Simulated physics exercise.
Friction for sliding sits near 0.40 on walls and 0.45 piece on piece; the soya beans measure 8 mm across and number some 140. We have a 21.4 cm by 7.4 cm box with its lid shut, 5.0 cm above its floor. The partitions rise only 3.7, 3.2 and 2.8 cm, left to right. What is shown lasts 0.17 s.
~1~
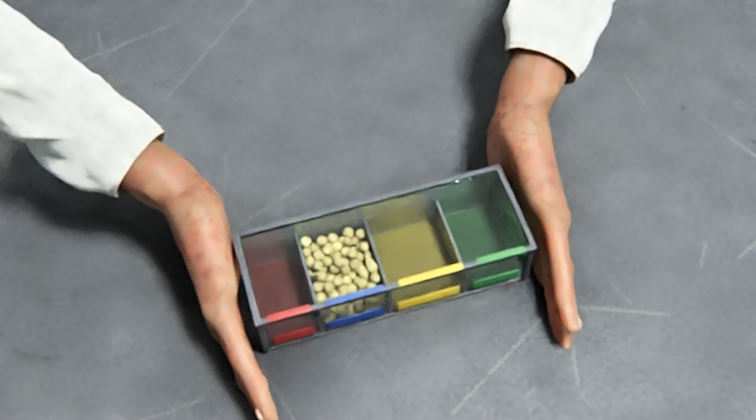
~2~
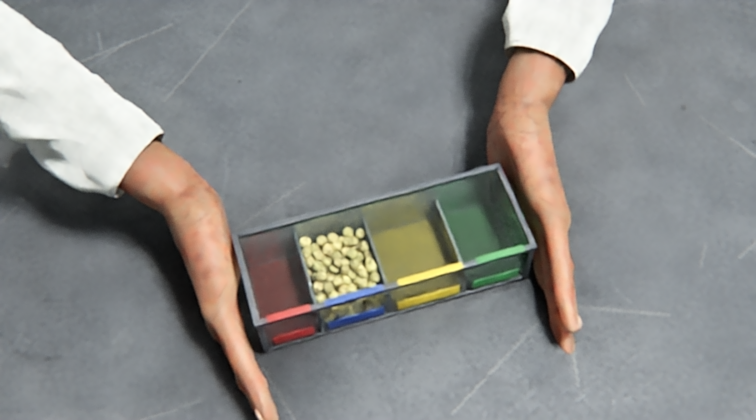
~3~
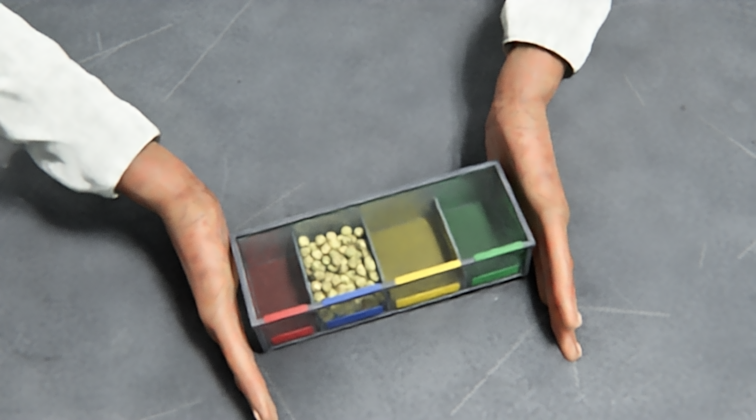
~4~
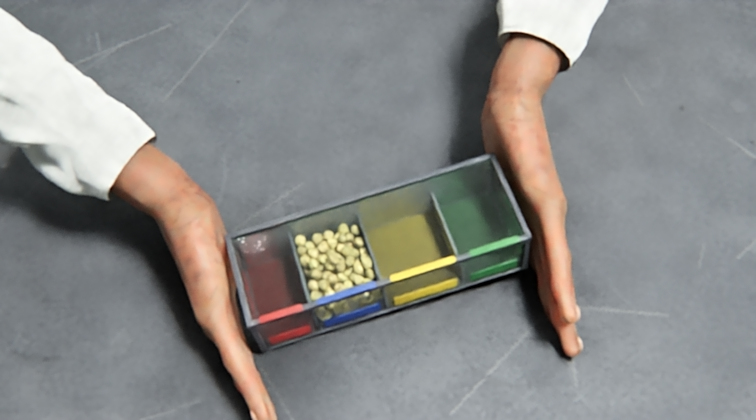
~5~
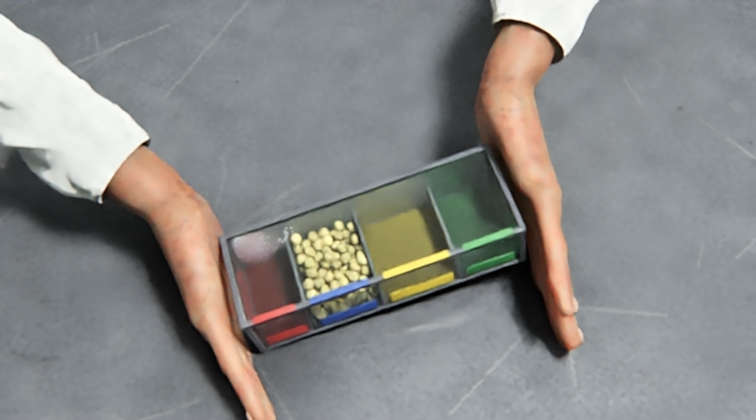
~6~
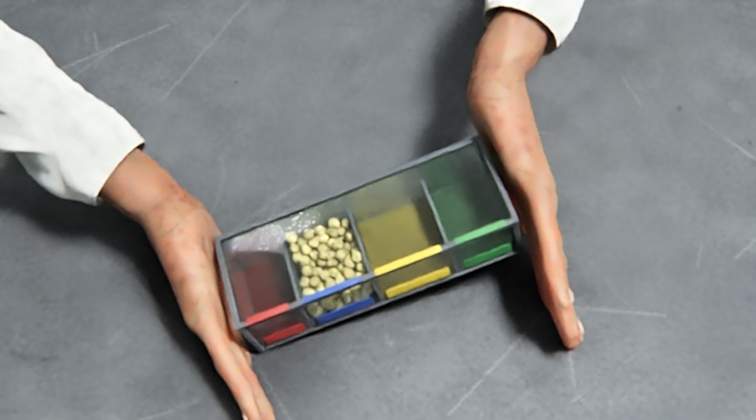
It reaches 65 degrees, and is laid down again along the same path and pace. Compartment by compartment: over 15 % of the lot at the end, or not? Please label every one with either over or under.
Labels - red: Under; blue: Over; green: Under; yellow: Under.
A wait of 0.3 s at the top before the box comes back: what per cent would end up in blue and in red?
Result - blue: 95 %; red: 5 %.
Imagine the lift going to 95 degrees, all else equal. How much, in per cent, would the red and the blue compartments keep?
Shares: Red 25, blue 75, in per cent.
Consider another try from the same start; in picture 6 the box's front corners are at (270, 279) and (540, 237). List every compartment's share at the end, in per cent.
Per cent by compartment: Red 0, blue 80, green 5, yellow 15.
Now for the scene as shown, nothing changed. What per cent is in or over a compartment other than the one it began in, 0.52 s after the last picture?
About 0 %.
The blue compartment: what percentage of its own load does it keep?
That compartment keeps close to 100 per cent of its own pieces.
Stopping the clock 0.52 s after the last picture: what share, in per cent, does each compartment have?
Red 0, blue 100, green 0, yellow 0.
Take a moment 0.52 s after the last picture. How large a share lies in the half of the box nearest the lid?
Some 20 per cent.
Then, 0.52 s after the last picture, tilt 65 degrees; blue 100 %.
Then, 0.86 s after the last picture, tilt 28 degrees; red 5 %, blue 95 %.
Then, 1.30 s after the last picture, tilt 0 degrees; red 5 %, blue 95 %.
In the end, red 5 %, blue 95 %, green 0 %, yellow 0 %.
